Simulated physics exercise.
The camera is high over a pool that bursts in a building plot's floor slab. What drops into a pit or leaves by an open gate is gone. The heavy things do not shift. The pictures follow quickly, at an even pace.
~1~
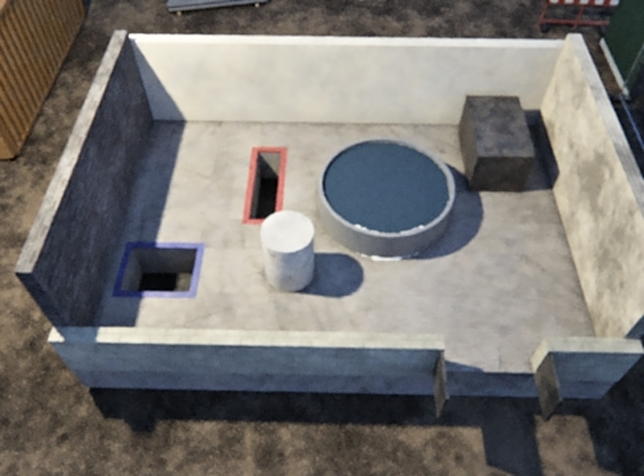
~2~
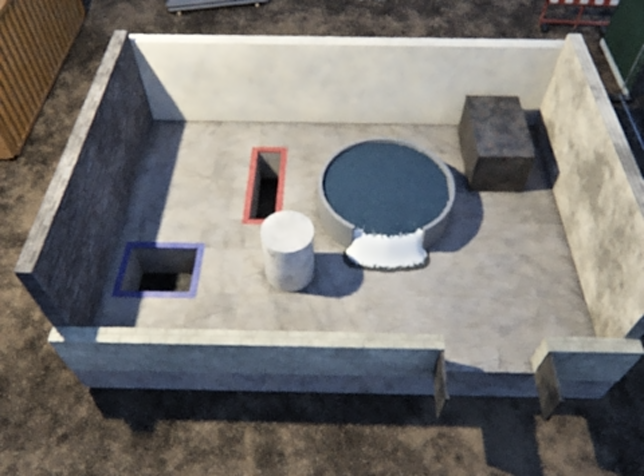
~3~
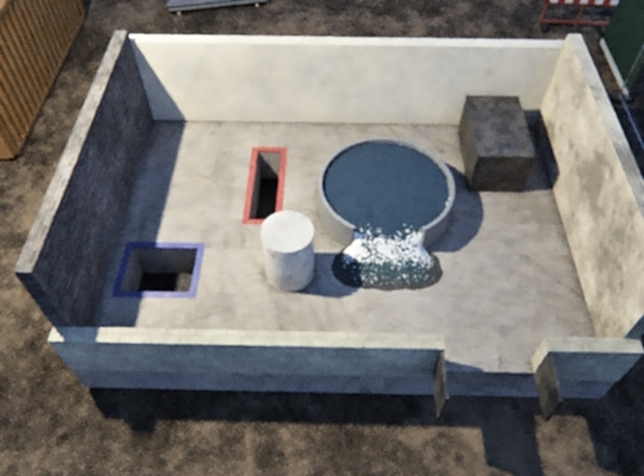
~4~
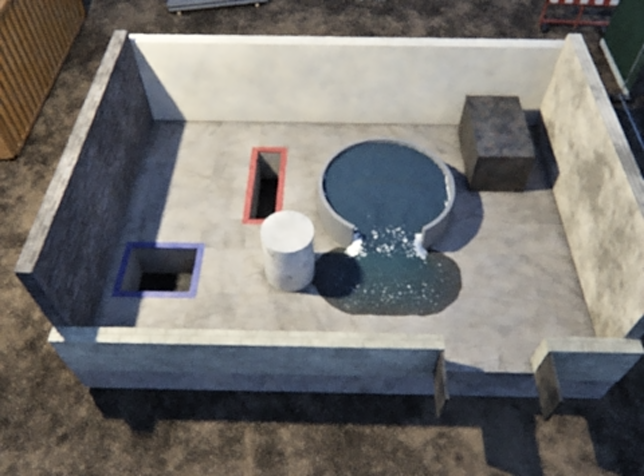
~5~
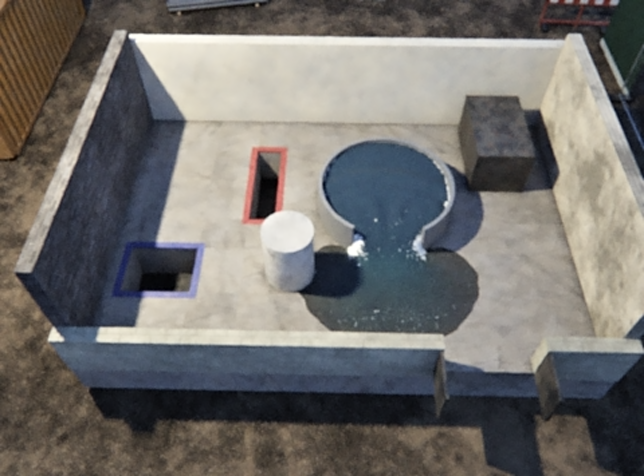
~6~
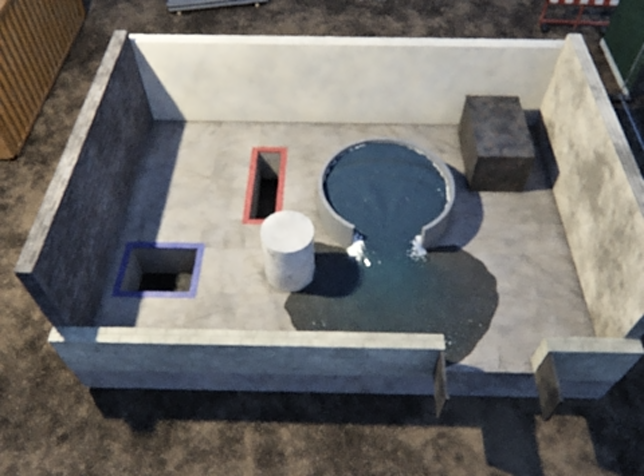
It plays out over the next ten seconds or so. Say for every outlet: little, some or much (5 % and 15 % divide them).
One by one: The gate takes over 15 %; the red pit takes under 5 %; the blue pit takes over 15 %.
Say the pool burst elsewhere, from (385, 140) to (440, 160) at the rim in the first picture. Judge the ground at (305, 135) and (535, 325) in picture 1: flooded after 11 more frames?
In that order: Covered, dry.
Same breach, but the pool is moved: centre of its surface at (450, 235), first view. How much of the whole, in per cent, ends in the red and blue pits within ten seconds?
Per cent: Red 0, blue 8.
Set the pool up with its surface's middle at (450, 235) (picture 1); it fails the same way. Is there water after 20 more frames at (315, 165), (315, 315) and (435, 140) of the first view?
In that order: Free of water, covered, dry.
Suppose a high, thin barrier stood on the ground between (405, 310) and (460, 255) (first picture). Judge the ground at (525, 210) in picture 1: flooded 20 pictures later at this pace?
Answer: Flooded.
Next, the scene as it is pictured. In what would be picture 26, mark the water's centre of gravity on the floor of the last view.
Roughly at (362, 263).
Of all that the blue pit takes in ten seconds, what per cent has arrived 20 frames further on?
Close to 10 %.
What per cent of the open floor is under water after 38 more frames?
Roughly 55 per cent.
A moment on, water covers 20 % of the floor; the gate 1 %, the red pit 0 %, the blue pit 0 %.
Next, water covers 25 % of the floor; the gate 6 %, the red pit 0 %, the blue pit 0 %.
Then, water covers 40 % of the floor; the gate 12 %, the red pit 0 %, the blue pit 3 %.
Later, water covers 55 % of the floor; the gate 19 %, the red pit 0 %, the blue pit 13 %.
In the end, water covers 70 % of the floor; the gate 23 %, the red pit 0 %, the blue pit 24 %.
